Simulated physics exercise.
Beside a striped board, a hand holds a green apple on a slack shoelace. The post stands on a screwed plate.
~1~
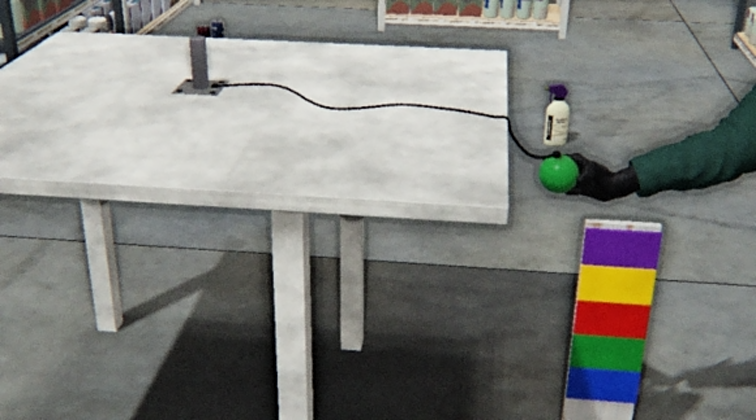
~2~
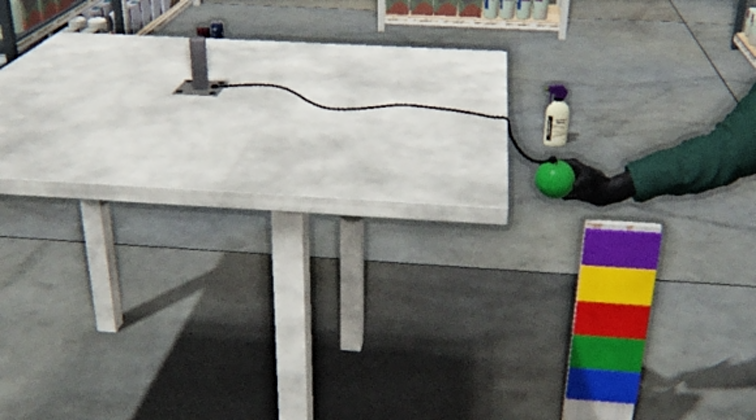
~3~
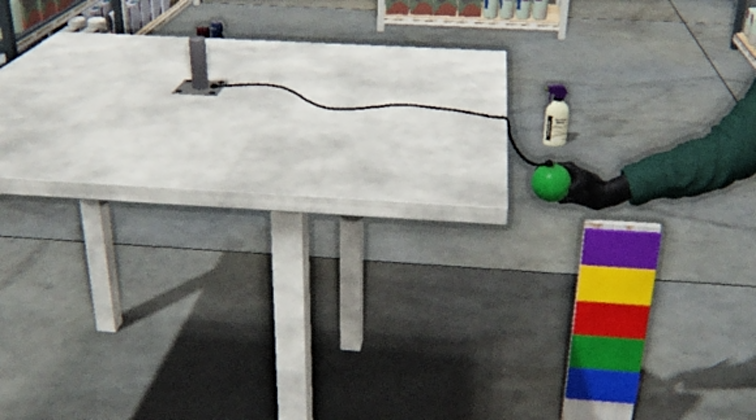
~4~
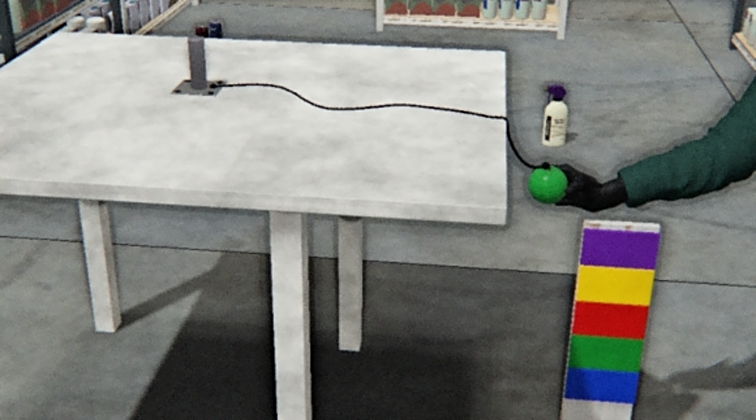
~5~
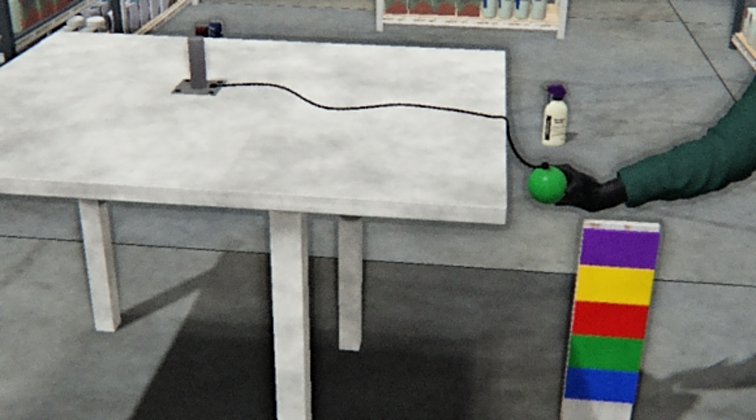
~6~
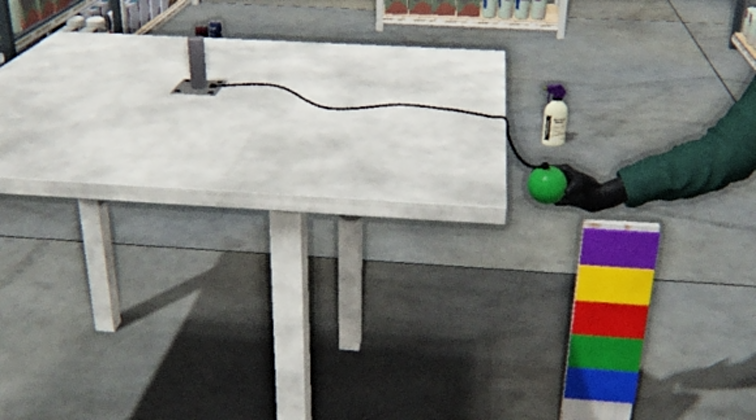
In a store-like room with stocked shelves, a gloved hand holds a green ball-like object on a slack dark cord running across a pale table from a small upright post, beside a striped board. The hand shifts the object slightly down and left, then stays nearly still.
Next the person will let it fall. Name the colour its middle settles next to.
Its middle settles next to purple.
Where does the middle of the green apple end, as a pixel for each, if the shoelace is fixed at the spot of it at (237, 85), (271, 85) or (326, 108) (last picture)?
Pixel places, try by try: (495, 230), (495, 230), (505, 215).
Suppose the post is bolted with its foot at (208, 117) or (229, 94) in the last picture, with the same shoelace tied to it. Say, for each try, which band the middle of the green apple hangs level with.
First try: Yellow; second try: Yellow.
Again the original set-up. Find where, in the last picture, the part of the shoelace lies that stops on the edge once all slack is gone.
Position: Approx. (477, 114).
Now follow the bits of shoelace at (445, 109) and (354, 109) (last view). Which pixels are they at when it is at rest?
First: (475, 114). Second: (382, 105).
Early on, apple near (464, 226); level with purple.
Midway, apple near (489, 234); level with purple.
Finally, apple near (493, 235); level with purple. The purple one.
